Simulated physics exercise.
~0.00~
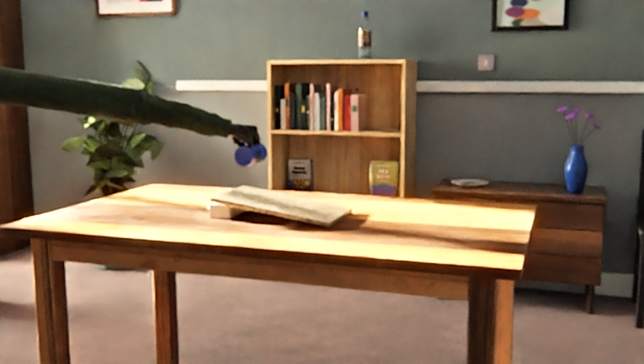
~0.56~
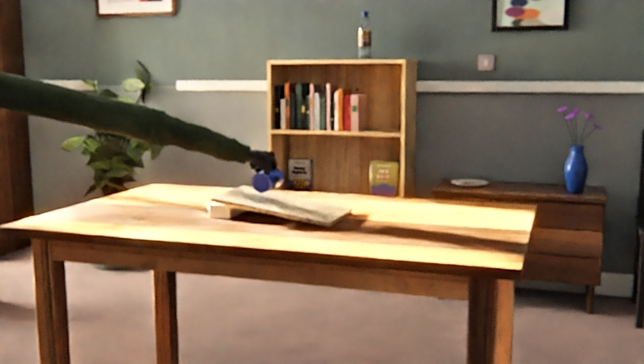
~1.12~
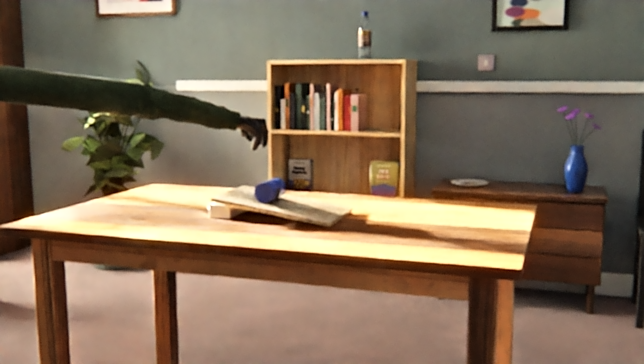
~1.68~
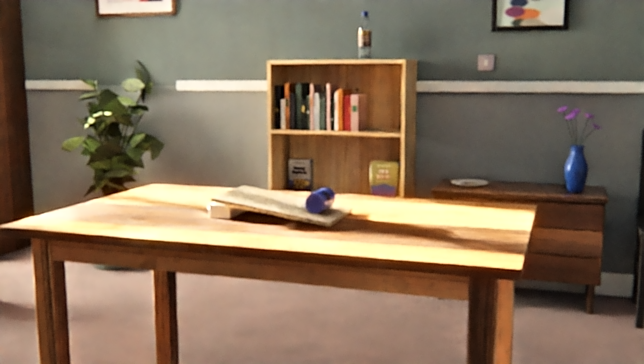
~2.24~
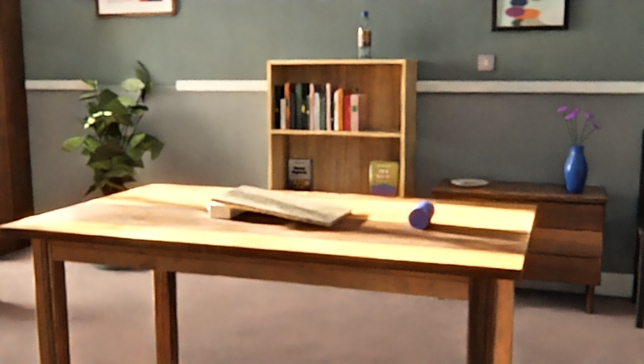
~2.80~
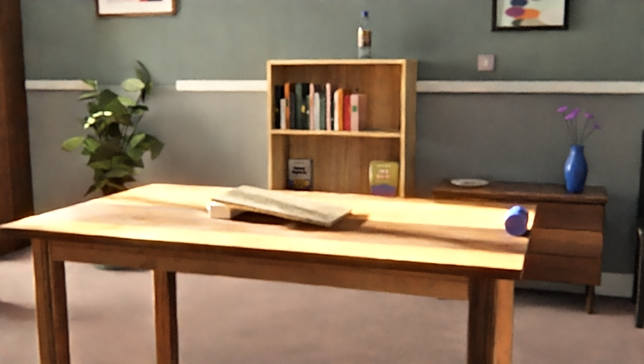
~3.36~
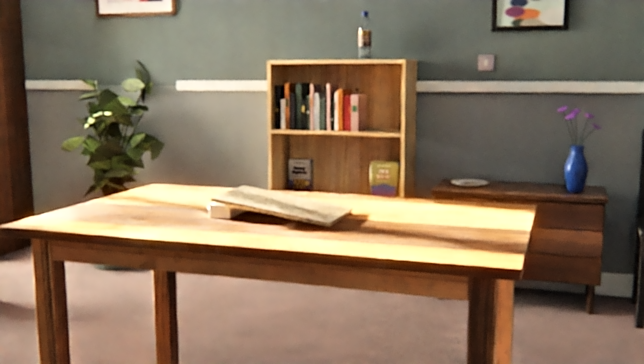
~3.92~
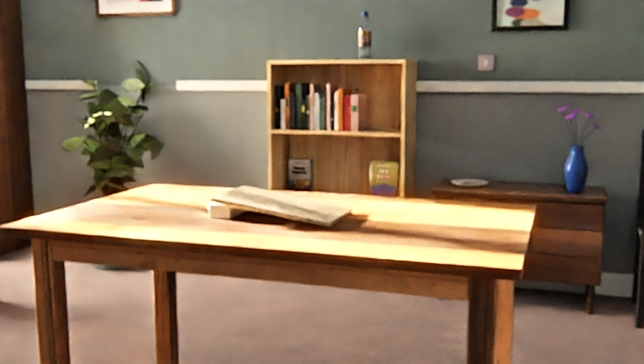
A small blue jar, held on its side by a dark-sleeved arm reaching in from the left, hovers over a tilted board on a sunlit wooden table. The still view faces a grey-green room with a leafy plant at left, a bookcase behind, and a blue vase of purple flowers on a low cabinet at right. The hand lowers the jar onto the board, lets go and draws back. The jar travels down the slope to the right, leaves the board and crosses the tabletop to its right edge. Finally it is out of sight, and the board remains in place.
